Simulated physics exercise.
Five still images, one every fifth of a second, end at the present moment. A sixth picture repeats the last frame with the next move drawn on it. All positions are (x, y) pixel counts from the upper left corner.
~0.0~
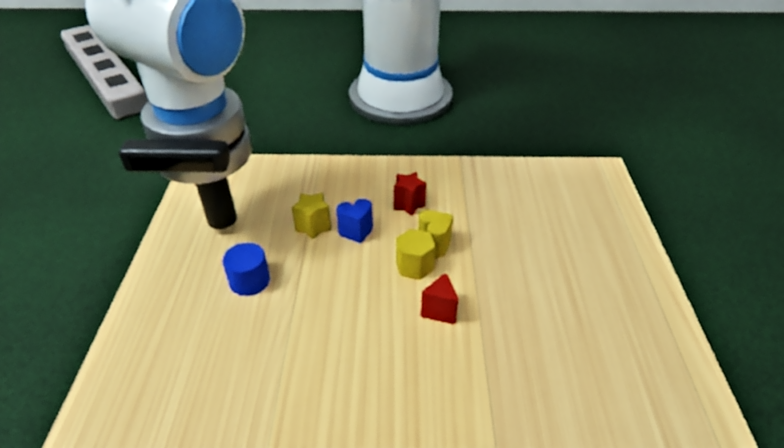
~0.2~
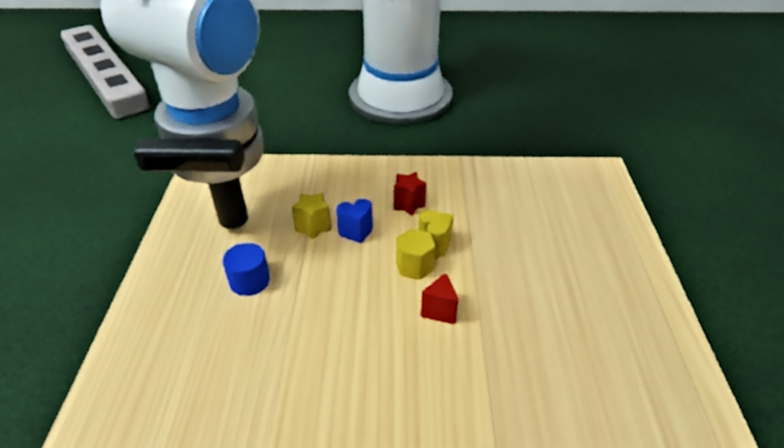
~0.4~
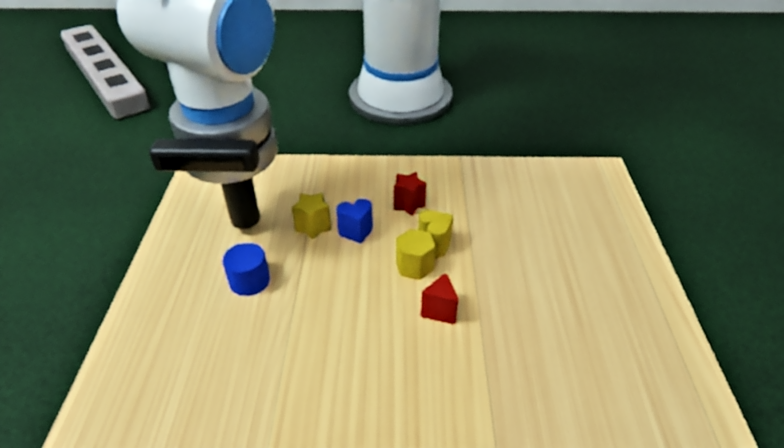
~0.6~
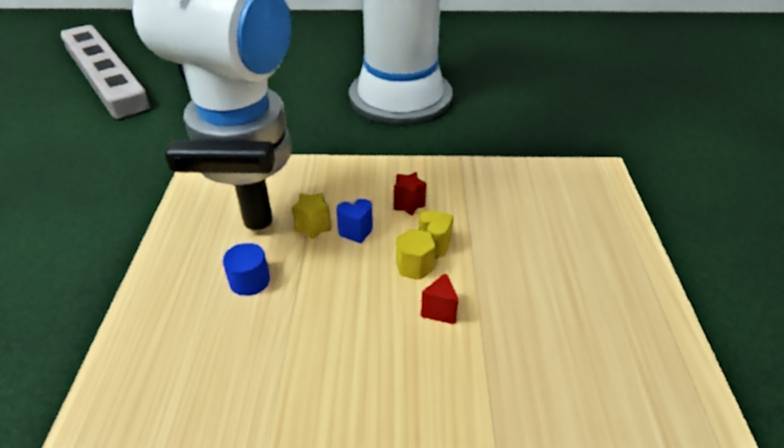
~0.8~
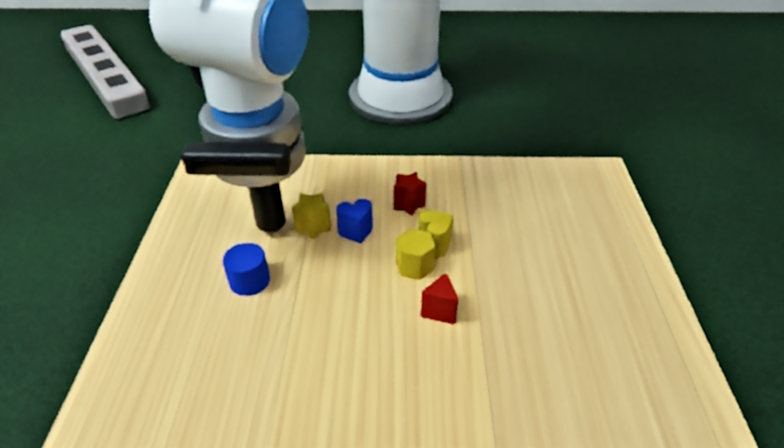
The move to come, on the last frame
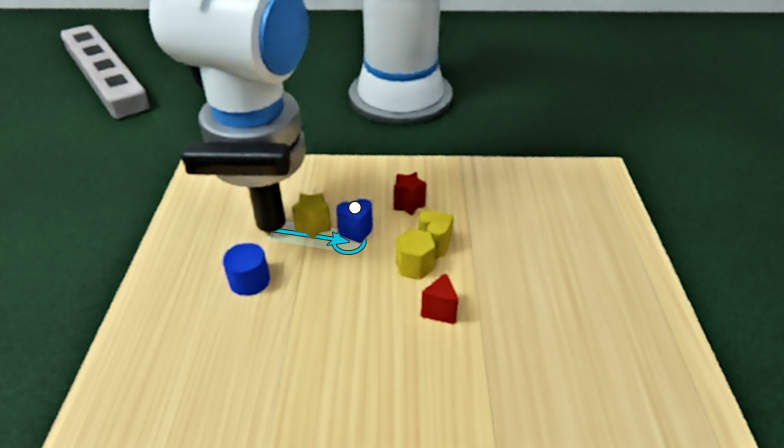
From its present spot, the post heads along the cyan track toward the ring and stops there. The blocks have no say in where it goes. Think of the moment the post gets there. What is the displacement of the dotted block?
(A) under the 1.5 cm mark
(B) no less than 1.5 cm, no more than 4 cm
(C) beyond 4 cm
My pick is B.
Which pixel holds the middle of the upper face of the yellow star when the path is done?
Its top centre is at about (345, 197).
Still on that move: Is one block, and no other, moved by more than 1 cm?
Final answer: No.
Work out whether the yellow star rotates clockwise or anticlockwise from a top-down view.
My answer: Anticlockwise.
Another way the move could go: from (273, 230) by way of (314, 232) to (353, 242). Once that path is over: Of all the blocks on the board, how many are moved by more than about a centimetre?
Count: 2.
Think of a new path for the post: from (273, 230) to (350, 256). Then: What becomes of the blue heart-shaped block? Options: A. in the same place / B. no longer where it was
B - no longer where it was.
The drawn path runs in a line from (273, 230) to (349, 242); the dot is on the blue heart-shaped block.
The first path, step by step. Halfway along, post at (310, 228); yellow star at (333, 199), turned 50° anticlockwise; blue heart-shaped block at (366, 206), turned 15° clockwise.
At the end, post at (349, 234); blue circle not moved; yellow star at (345, 197), turned 105° anticlockwise; blue heart-shaped block at (375, 204), turned 50° clockwise.
